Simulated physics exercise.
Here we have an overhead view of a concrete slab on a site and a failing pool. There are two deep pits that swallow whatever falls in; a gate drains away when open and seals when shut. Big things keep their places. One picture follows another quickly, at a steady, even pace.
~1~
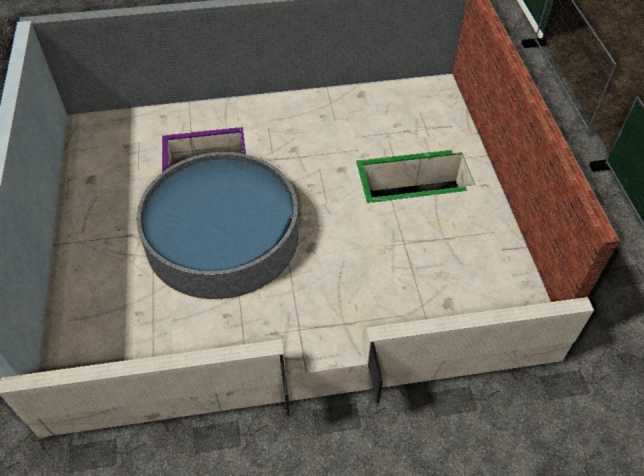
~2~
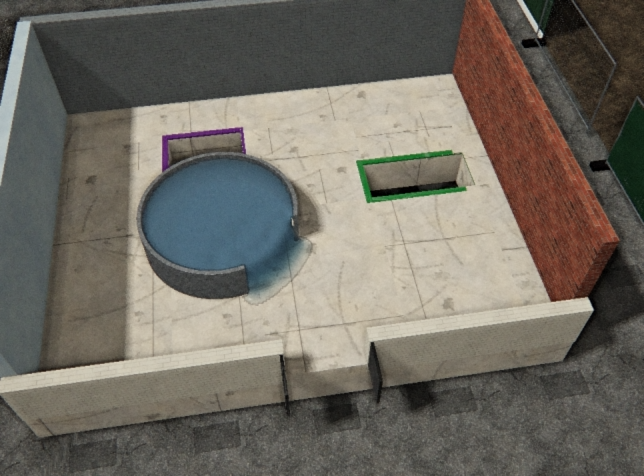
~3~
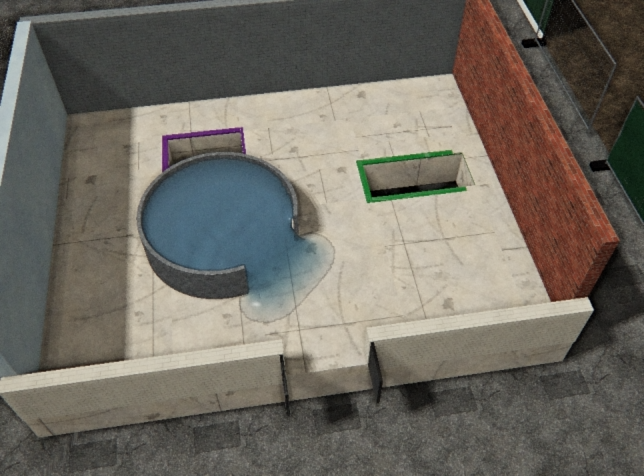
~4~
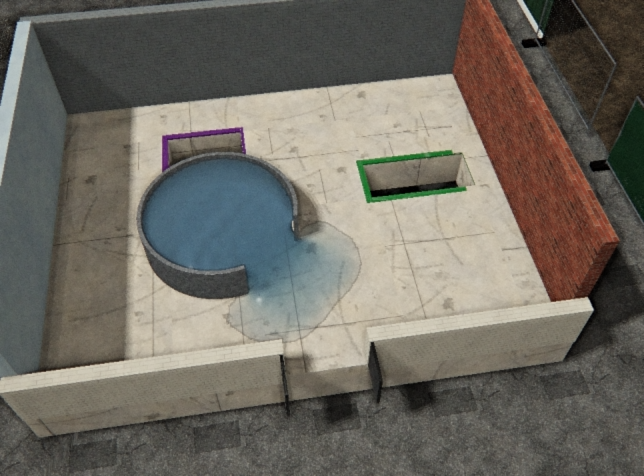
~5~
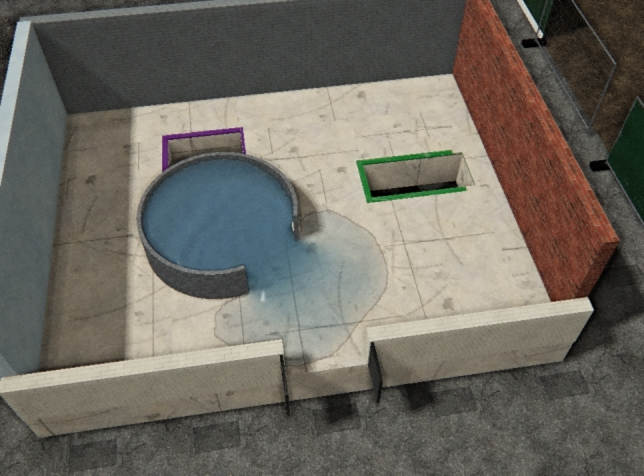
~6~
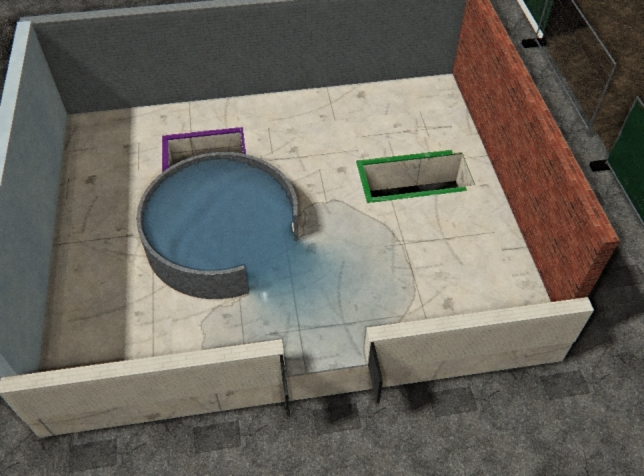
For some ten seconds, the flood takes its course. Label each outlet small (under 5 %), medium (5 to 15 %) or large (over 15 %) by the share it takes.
Labels: Gate: Large, purple pit: Small, green pit: Large.
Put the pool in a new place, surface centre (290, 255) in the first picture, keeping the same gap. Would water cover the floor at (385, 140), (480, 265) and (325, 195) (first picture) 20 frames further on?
Location one: Bone dry; location two: Soaked; location three: Bone dry.
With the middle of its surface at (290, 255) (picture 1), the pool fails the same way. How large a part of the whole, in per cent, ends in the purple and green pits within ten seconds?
Roughly, in per cent: Purple 0, green 35.
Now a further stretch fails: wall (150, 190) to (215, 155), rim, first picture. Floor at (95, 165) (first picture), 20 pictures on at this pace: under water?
Check at the given point: Inundated.
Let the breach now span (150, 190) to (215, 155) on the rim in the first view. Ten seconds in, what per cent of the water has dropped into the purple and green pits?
The purple pit gets 45 per cent and the green pit 4 per cent.
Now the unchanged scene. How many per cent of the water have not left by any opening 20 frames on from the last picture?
Close to 84 in a hundred.
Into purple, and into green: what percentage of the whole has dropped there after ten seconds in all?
Around 0 per cent, then around 24 per cent.
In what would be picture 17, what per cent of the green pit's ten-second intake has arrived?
Around 0 percent.
A moment on, water covers 25 % of the floor; the gate 3 %, the purple pit 0 %, the green pit 0 %.
Next, water covers 30 % of the floor; the gate 9 %, the purple pit 0 %, the green pit 0 %.
Then, water covers 35 % of the floor; the gate 16 %, the purple pit 0 %, the green pit 1 %.
Later, water covers 40 % of the floor; the gate 23 %, the purple pit 0 %, the green pit 12 %.
In the end, water covers 60 % of the floor; the gate 29 %, the purple pit 0 %, the green pit 24 %.
